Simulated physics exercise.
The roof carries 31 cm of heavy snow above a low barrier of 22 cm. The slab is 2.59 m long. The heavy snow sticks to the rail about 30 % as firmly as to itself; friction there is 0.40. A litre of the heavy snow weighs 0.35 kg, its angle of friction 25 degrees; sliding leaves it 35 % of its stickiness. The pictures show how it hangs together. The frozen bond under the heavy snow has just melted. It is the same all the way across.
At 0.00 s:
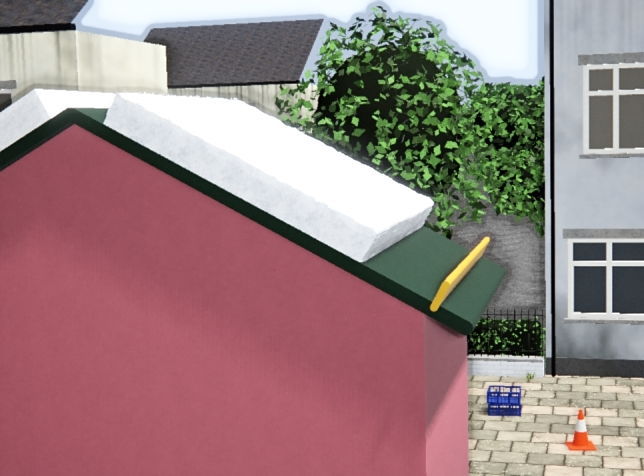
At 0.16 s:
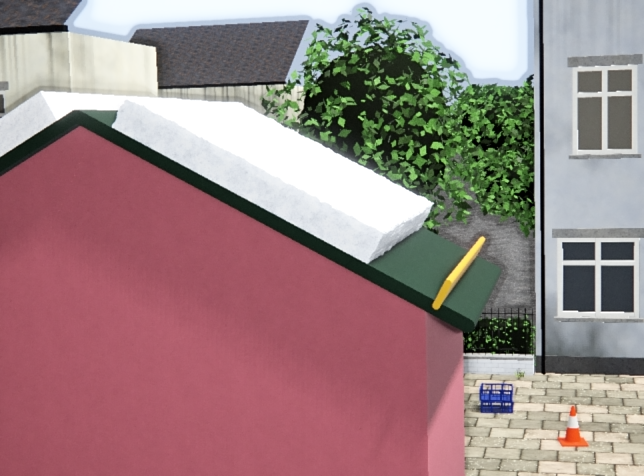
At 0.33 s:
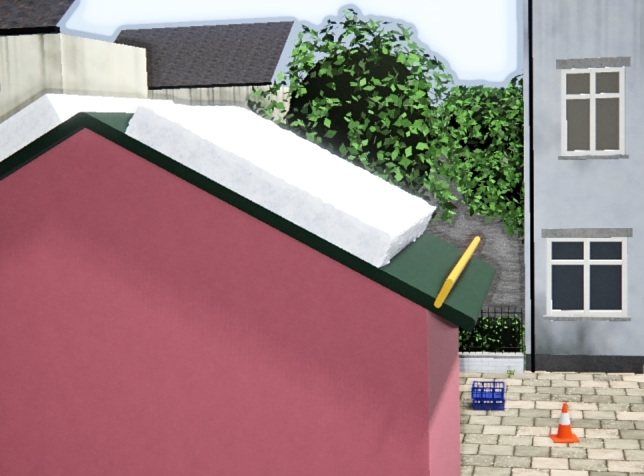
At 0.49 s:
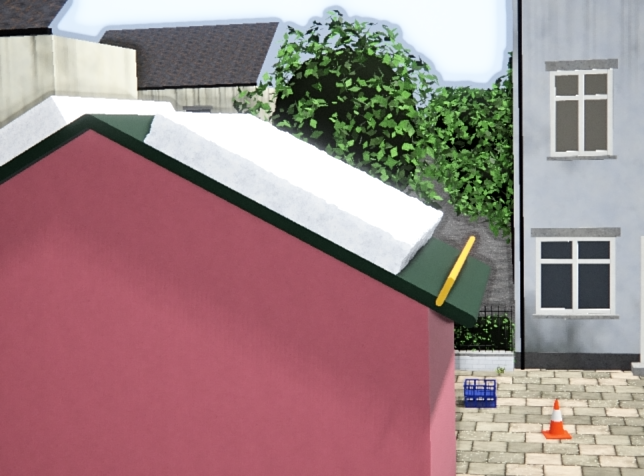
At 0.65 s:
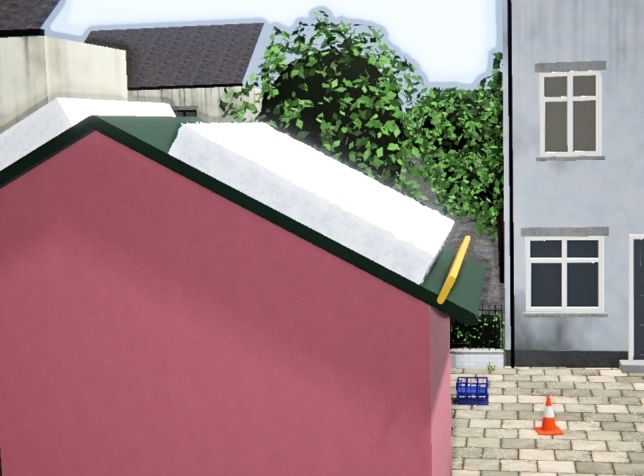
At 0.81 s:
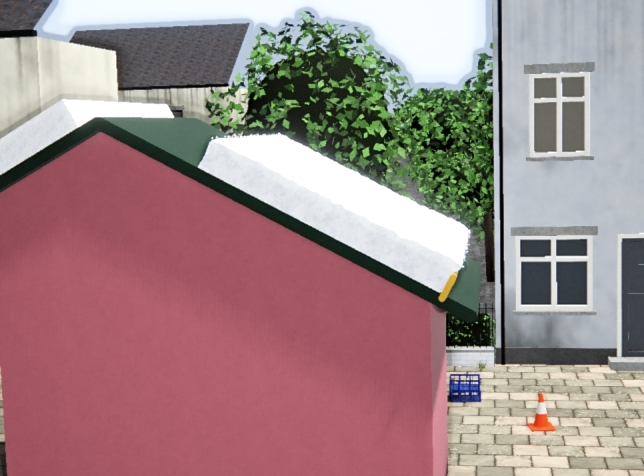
A paved yard behind buildings is seen from roof height, looking across the gable end of a pink-red building. Thick white snow lies on its dark green roof, with a yellow rail near the lower right edge, green foliage behind, and a blue crate and orange cone beside a grey house at right. The snow slab slides down rightward, gradually quickening, and reaches the rail as the camera moves, shifting the background left.
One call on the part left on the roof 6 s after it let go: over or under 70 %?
The part left on the roof 6 s after it let go is under 70 %.
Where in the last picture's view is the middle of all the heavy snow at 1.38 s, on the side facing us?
At about (401, 250).
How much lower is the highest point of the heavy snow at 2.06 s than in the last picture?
About 0.5 m.
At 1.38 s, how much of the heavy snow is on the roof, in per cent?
About 85 %.
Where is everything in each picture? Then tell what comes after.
Foremost bit of the heavy snow at (375, 235), in the first frame.
Foremost bit of the heavy snow at (381, 236), its middle shifted 2.9 cm, in the second frame.
Foremost bit of the heavy snow at (393, 241), its middle shifted 12 cm, in the third frame.
Foremost bit of the heavy snow at (410, 248), its middle shifted 26 cm, in the fourth frame.
Foremost bit of the heavy snow at (432, 259), its middle shifted 47 cm, in the fifth frame.
Foremost bit of the heavy snow at (459, 265), its middle shifted 73 cm, 3 % of it past the rail, in one piece, in the sixth frame.
After 1.38 s, 86 % of the snow is on the roof.
After 2.06 s, 66 % of the snow is on the roof.
After 2.73 s, 61 % of the snow is on the roof.
After 3.40 s, 61 % of the snow is on the roof.
After 6.00 s, 60 % of the snow is on the roof.
